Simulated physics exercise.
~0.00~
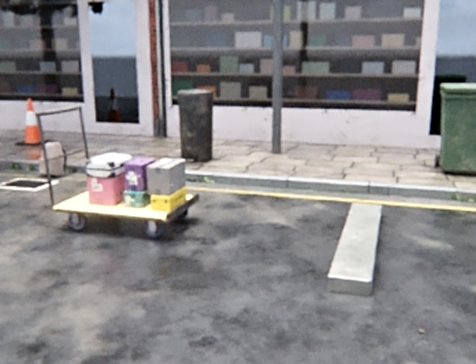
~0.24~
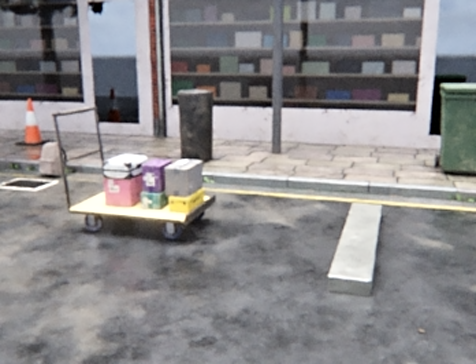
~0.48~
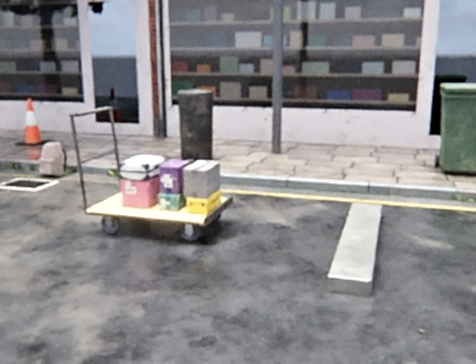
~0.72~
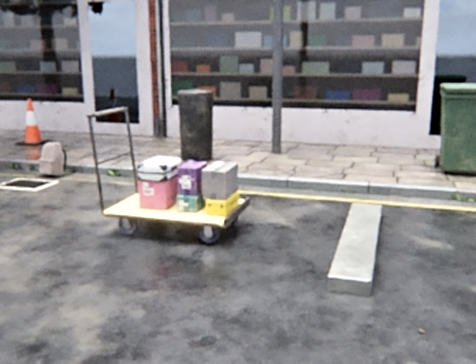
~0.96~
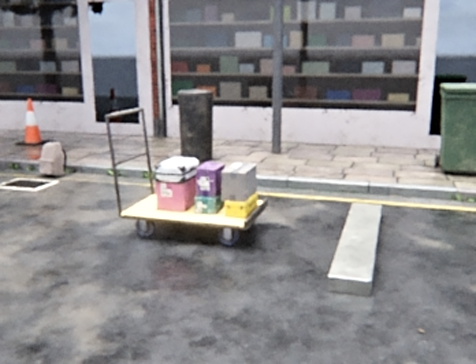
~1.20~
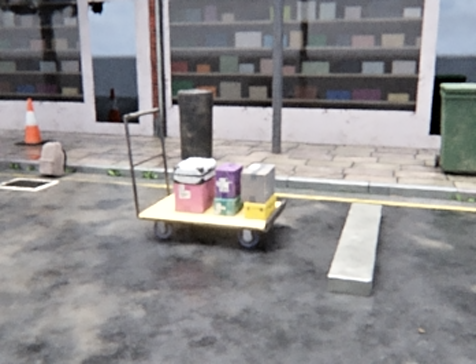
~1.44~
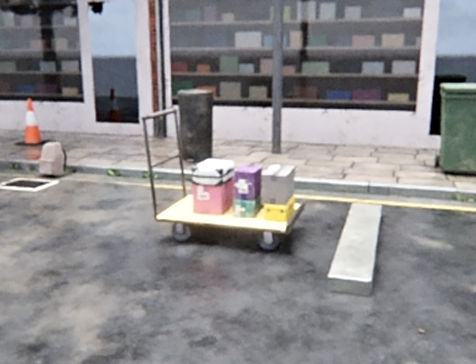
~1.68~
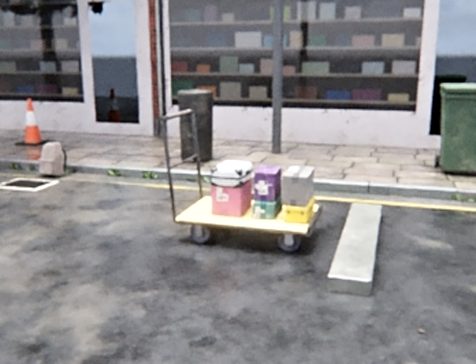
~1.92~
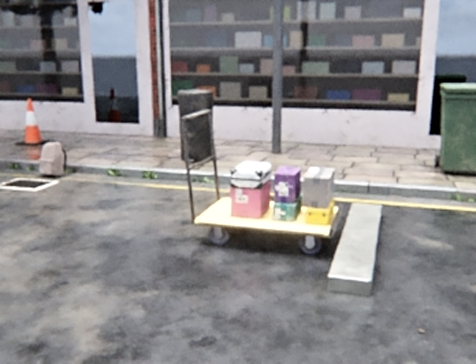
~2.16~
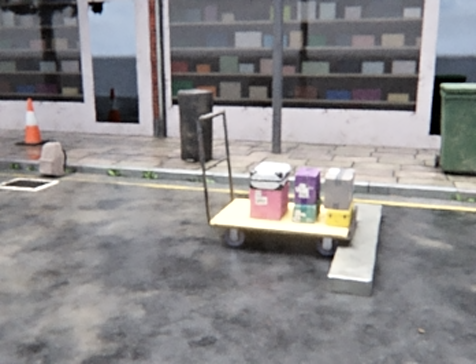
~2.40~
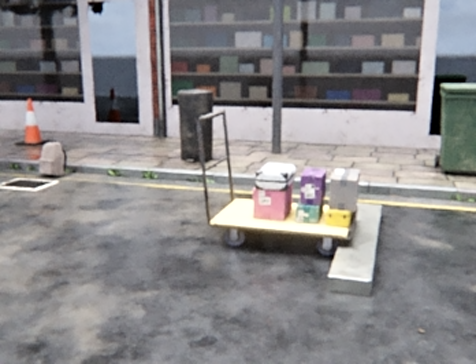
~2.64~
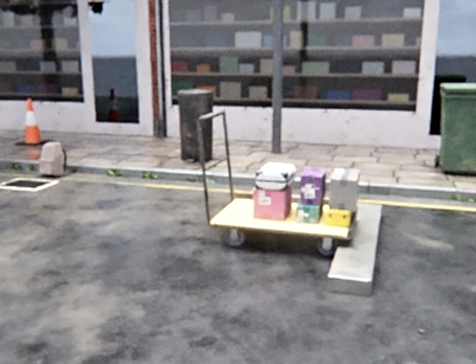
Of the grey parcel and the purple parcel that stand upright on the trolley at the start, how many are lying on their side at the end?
None of them are lying on their side, as both the grey parcel and the purple parcel are still upright on the trolley at the end.
A flat yellow trolley with a tall dark handle stands at the left of a grey paved area, seen by a still camera from across the tarmac, in front of shop windows. It carries a pink parcel with a white case on top, a purple parcel above a teal one, and a grey parcel by a yellow toolbox. An orange cone stands at the left and a green bin at the right. The trolley rolls steadily right towards a pale raised kerb, then stops against it. The load stays aboard, with the purple and grey parcels still upright.
